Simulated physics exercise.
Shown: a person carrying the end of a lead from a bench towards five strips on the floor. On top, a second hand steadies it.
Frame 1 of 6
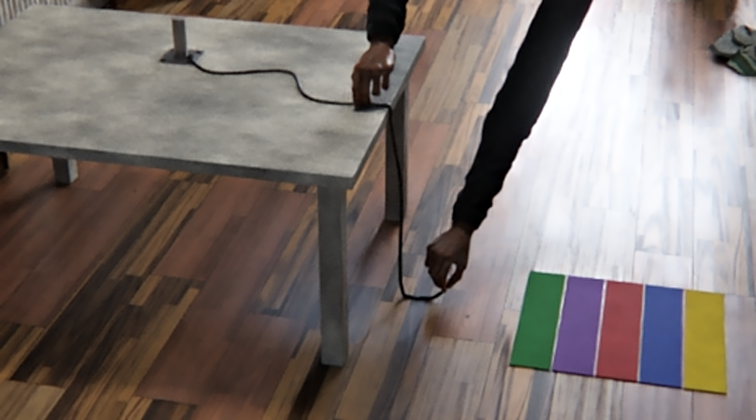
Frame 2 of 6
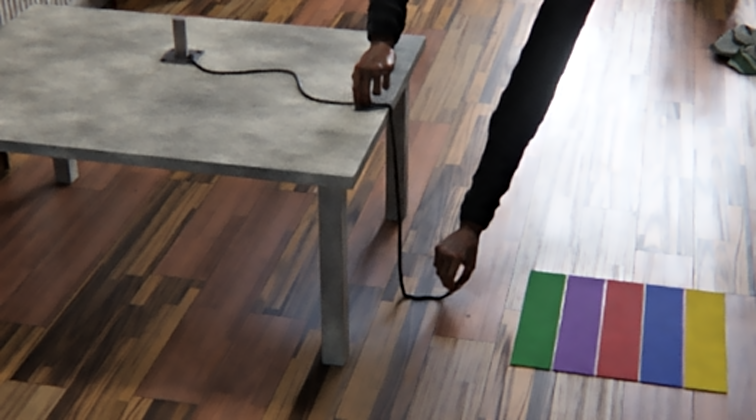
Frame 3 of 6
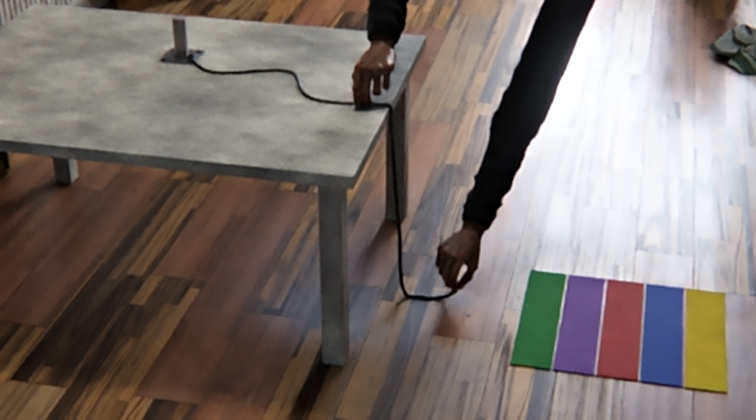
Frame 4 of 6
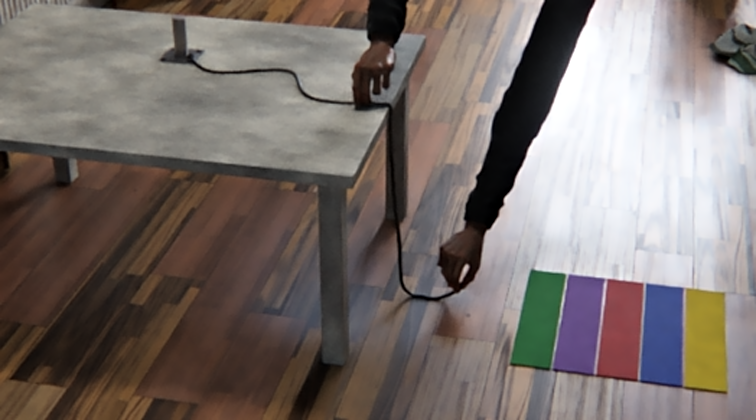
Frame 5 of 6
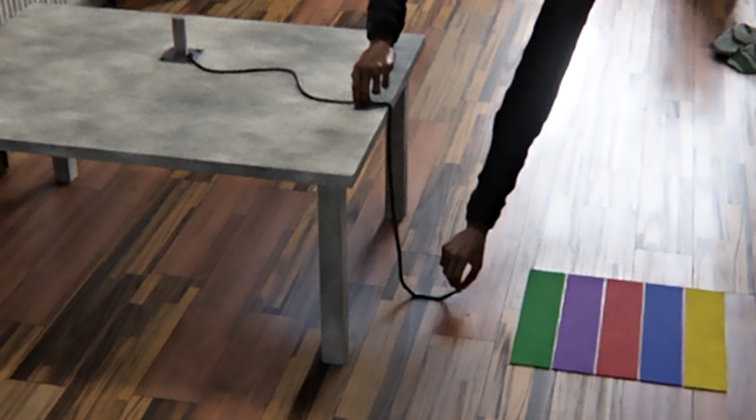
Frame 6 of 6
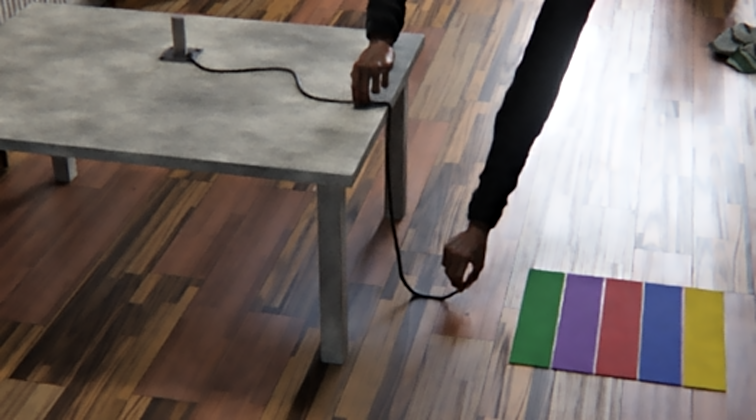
A dark-sleeved person's lower hand draws the end of a black lead slightly to the right, low over the floor, while the other hand stays at the table's edge and the camera keeps still. The lead crosses a grey table from a small upright post and hangs beside a leg. Seen from above, the patterned wood floor holds green, purple, red, blue and yellow strips at right.
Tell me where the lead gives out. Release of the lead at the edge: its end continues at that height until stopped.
It gives out over the red strip.
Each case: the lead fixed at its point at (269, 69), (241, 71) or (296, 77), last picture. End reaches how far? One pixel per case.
The places are (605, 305), (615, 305) and (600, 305).
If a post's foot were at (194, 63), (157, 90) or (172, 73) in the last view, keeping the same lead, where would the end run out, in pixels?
You'd get roughly (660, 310), (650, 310) and (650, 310), one for each try.
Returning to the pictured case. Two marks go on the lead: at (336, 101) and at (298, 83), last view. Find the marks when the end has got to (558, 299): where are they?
Point one: (383, 99); point two: (325, 86).
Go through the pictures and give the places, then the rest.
End (446, 288); green (533, 349); purple (575, 354); red (618, 360); blue (661, 366); yellow (705, 371), in the first frame.
End (454, 288); lead through (205, 70) (287, 71) (321, 101) (392, 127) (398, 205) (401, 278), in the second frame.
End (457, 288), in the third frame.
End (459, 288); lead through (205, 70) (287, 71) (321, 100) (390, 126) (395, 204) (401, 277), in the fourth frame.
End (461, 288), in the fifth frame.
End (463, 288); lead through (204, 69) (286, 70) (320, 99) (389, 125) (391, 203) (402, 276), in the sixth frame.
Early on, end near (558, 299); over green.
Midway, end near (603, 305); over red.
At the end of the slack, end near (630, 308); over red. It halts on the red strip.
